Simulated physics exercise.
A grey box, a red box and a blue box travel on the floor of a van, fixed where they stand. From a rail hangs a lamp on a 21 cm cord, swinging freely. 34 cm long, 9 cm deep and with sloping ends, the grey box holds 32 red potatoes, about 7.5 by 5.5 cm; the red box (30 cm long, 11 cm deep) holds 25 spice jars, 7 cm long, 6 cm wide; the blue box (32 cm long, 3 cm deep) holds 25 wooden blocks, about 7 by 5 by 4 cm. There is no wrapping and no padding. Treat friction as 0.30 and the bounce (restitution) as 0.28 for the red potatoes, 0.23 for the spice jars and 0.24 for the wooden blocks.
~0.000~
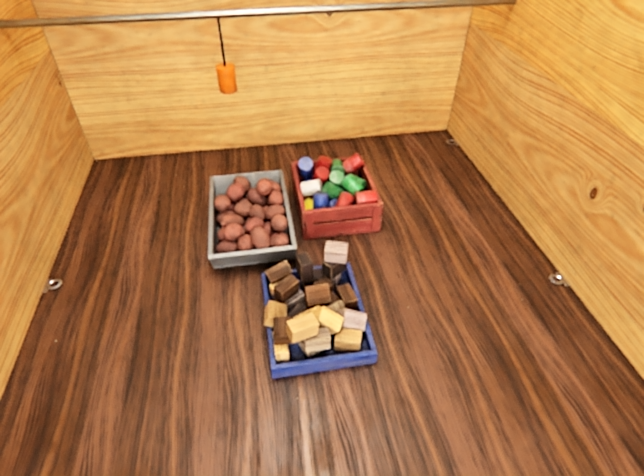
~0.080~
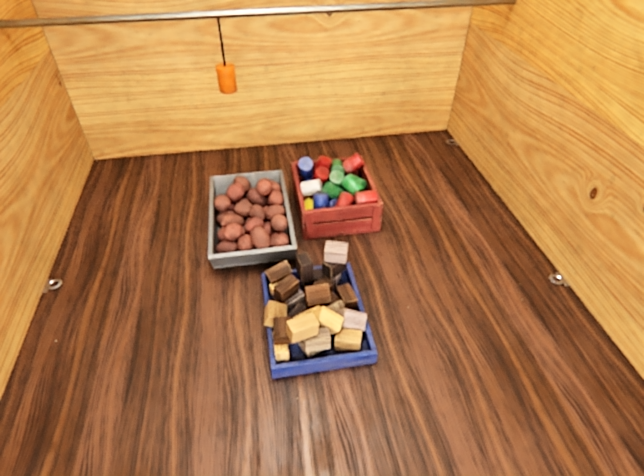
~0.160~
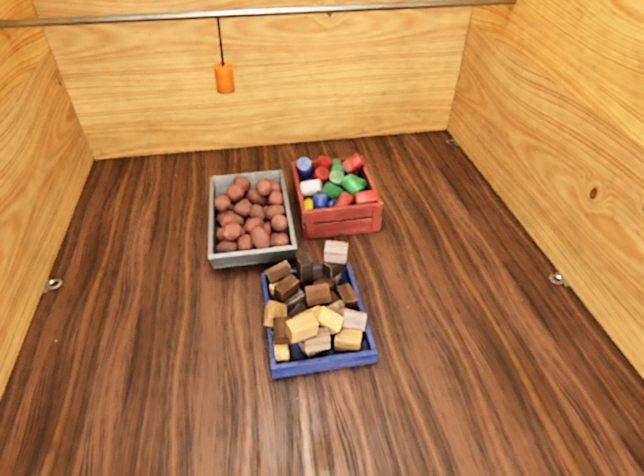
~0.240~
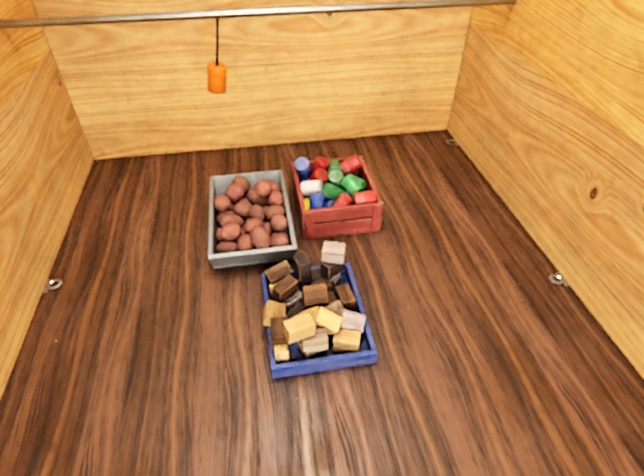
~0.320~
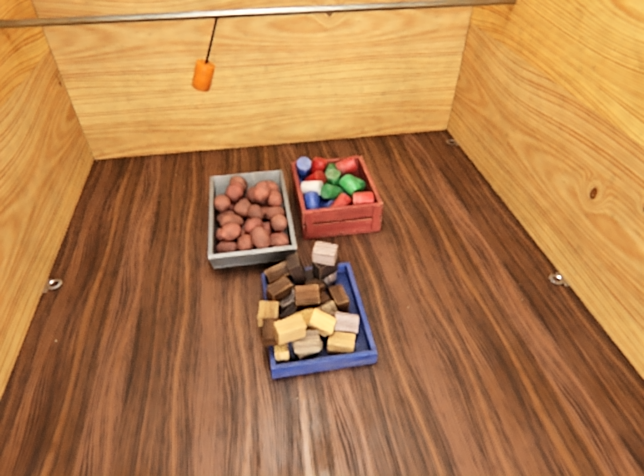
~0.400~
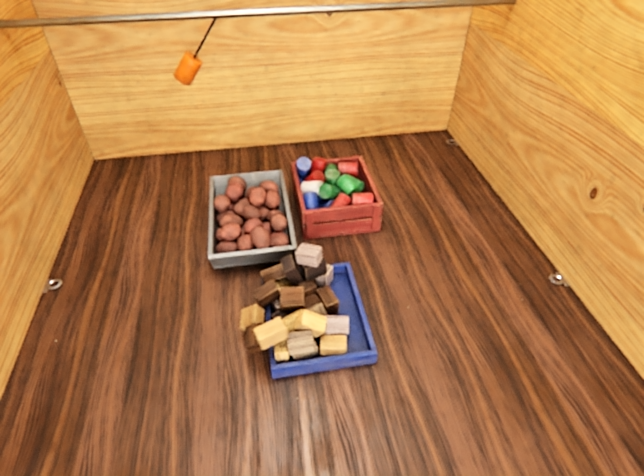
The orange lamp hanging from the rail swung out to the left, then the wooden blocks heaped in the blue box slid left and spilled over its side, while the three boxes stayed put.
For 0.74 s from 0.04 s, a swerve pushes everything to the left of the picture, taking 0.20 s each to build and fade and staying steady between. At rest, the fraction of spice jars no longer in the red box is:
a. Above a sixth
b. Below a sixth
Below a sixth.
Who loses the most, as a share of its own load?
Answer: The blue box.
After 0.56 s, the grey box has all 32, the red box has all 25 and the blue box is down by 5 of 25.
After 0.75 s, the grey box has all 32, the red box has all 25 and the blue box is down by 6 of 25.
After 1.03 s, the grey box has all 32, the red box has all 25 and the blue box is down by 8 of 25.
Outcome (at 1.38 s), the grey box has all 32, the red box has all 25 and the blue box is down by 8 of 25. Asked share, 0 of 25, 0 per cent.
